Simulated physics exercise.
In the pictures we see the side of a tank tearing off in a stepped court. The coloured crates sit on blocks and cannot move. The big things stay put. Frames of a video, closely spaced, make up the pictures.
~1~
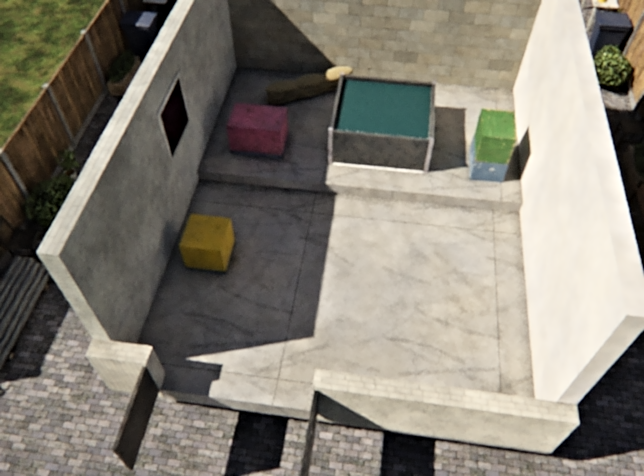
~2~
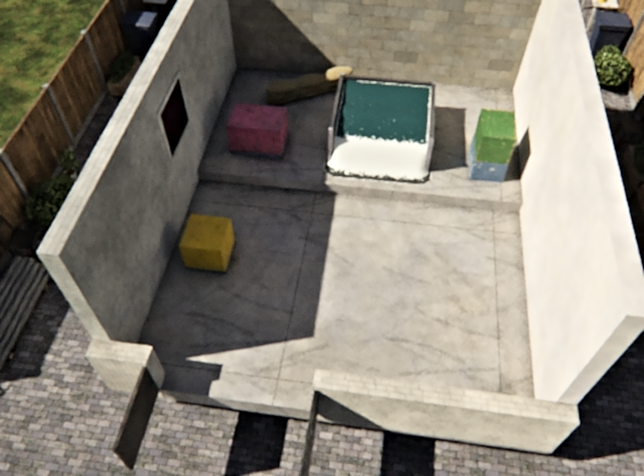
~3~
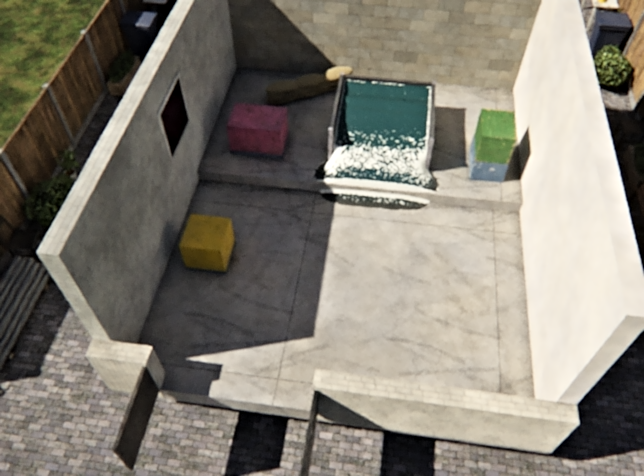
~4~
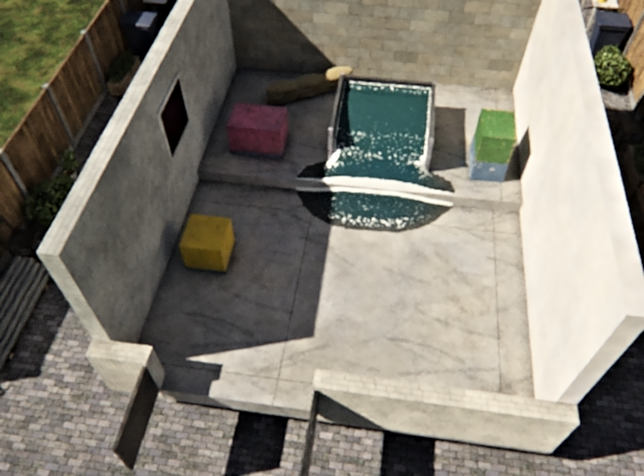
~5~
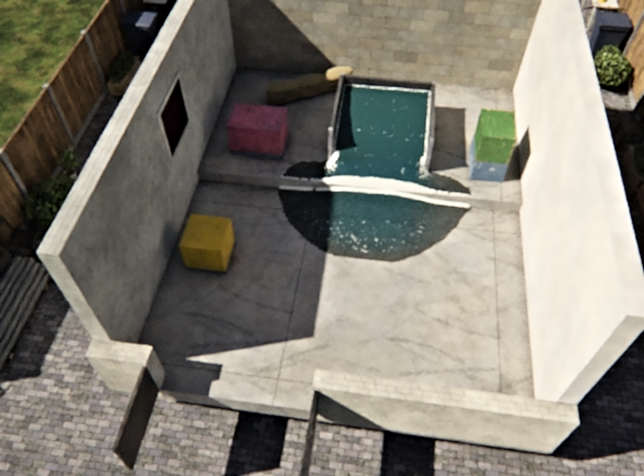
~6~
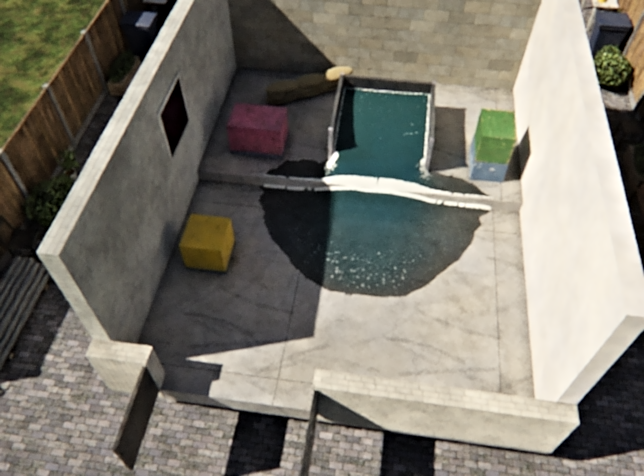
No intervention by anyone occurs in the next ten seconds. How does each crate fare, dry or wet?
The green crate comes out dry. The yellow crate comes out wet. The pink crate comes out dry.
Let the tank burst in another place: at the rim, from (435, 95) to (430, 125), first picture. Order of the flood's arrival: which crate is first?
It's the one in green.
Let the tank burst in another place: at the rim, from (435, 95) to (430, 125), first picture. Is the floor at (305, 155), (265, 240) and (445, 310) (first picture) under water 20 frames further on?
Taking the points one after the other, they come out not soaked, not soaked and inundated.
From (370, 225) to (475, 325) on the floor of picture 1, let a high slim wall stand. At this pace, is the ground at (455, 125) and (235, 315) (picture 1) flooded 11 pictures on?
In order, I'd call them bare and inundated.
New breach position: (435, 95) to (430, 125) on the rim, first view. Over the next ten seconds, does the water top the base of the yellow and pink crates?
In that case the yellow one is flooded and the pink one is flooded.
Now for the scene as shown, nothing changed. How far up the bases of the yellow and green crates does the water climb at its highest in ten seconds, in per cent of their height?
Roughly 200 per cent for the first, 0 per cent for the second.
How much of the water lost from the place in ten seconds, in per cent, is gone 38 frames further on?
About 75 per cent.
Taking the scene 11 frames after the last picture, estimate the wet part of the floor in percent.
It comes to roughly 55 in a hundred.
A moment on, water covers 45 % of the floor; the green crate water round its plinth, the yellow crate water round its plinth, the pink crate water round its plinth.
Next, water covers 55 % of the floor; the green crate water round its plinth, the yellow crate water round its plinth, the pink crate water round its plinth.
Then, water covers 55 % of the floor; the green crate water round its plinth, the yellow crate water round its plinth, the pink crate water round its plinth.
Later, water covers 60 % of the floor; the green crate water round its plinth, the yellow crate water round its plinth, the pink crate water round its plinth.
In the end, water covers 65 % of the floor; the green crate stayed above the water, the yellow crate was topped, the pink crate stayed above the water.
